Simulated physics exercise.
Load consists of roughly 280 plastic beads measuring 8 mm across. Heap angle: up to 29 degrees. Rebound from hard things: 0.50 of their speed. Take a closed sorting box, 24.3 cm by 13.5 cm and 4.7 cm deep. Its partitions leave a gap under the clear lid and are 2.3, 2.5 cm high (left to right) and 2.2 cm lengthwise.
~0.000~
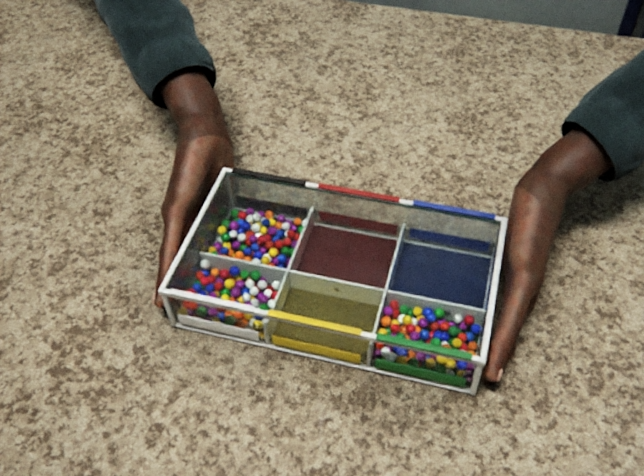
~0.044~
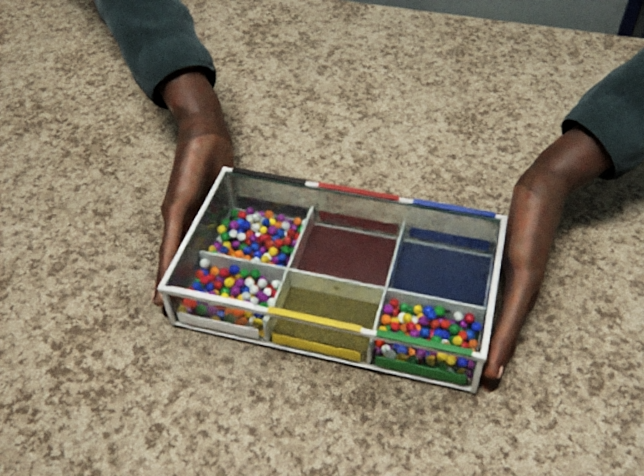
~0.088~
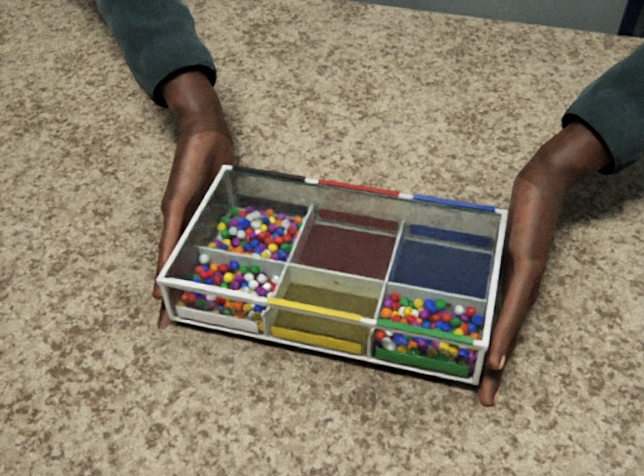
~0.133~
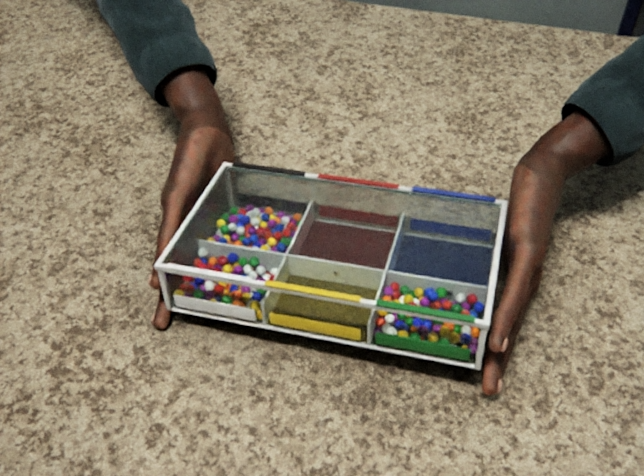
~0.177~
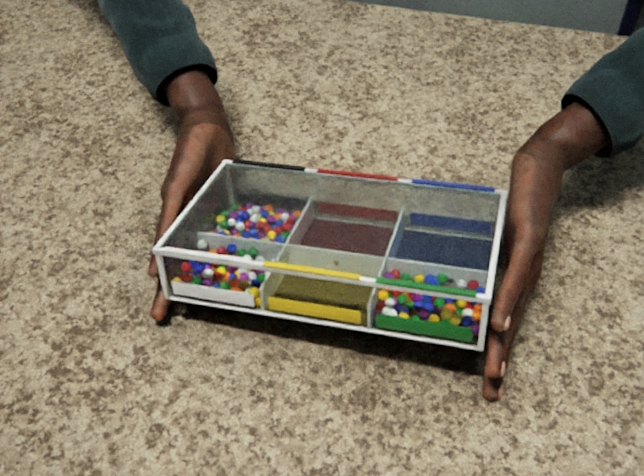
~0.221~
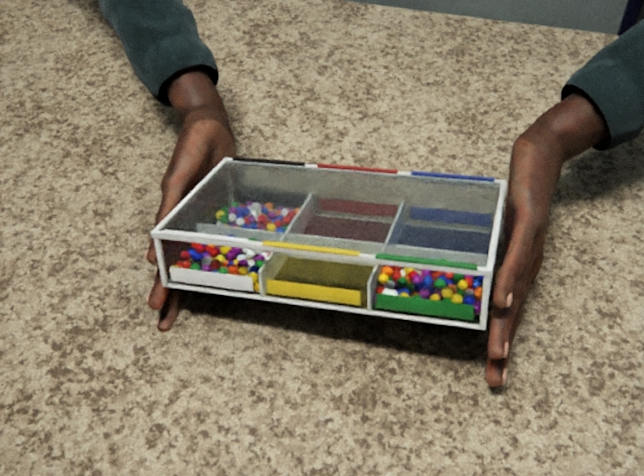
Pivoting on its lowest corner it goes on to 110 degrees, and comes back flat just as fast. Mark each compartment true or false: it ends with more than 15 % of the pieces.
Red: True, blue: False, green: False, yellow: False, white: False, black: True.
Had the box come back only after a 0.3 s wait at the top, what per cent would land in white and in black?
White 0, black 70.
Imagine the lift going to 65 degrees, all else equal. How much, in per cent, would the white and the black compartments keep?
Then white would get 30 per cent and black 35 per cent.
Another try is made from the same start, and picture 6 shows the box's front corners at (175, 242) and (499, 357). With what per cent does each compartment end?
By the end, red has 0%, blue has 60%, green has 40%, yellow has 0%, white has 0% and black has 0%.
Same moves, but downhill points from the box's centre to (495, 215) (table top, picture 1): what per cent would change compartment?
Roughly 80 per cent.
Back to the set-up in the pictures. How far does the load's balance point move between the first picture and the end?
Around 6.0 centimetres, start to finish.
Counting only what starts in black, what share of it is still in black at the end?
Around 100 percent stays put.
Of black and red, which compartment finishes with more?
The black compartment ends up with more.
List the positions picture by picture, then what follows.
Box tilt 0 degrees, front corners at (165, 290) and (480, 359); green 35 %, white 35 %, black 35 %, in the first picture.
Box tilt 1 degrees, front corners at (165, 288) and (481, 355), in the second picture.
Box tilt 4 degrees, front corners at (164, 280) and (482, 343), lowest corner left back, in the third picture.
Box tilt 9 degrees, front corners at (162, 265) and (484, 322), lowest corner left back, in the fourth picture.
Box tilt 14 degrees, front corners at (160, 250) and (485, 297), lowest corner left back, in the fifth picture.
Box tilt 19 degrees, front corners at (158, 233) and (486, 270), lowest corner left back; green 35 %, white 35 %, black 35 %. The box's pace is about 120 degrees a second, in the sixth picture.
After 1.06 s, tilt 110 degrees; red 10 %, blue 15 %, green 5 %, white 10 %, black 60 %.
After 1.62 s, tilt 48 degrees; red 20 %, blue 10 %, black 70 %.
Then, at 2.24 s, tilt 0 degrees; red 20 %, blue 10 %, black 70 %.
In the end, at 2.9 s, red 25 %, blue 10 %, green 0 %, yellow 0 %, white 0 %, black 70 %.
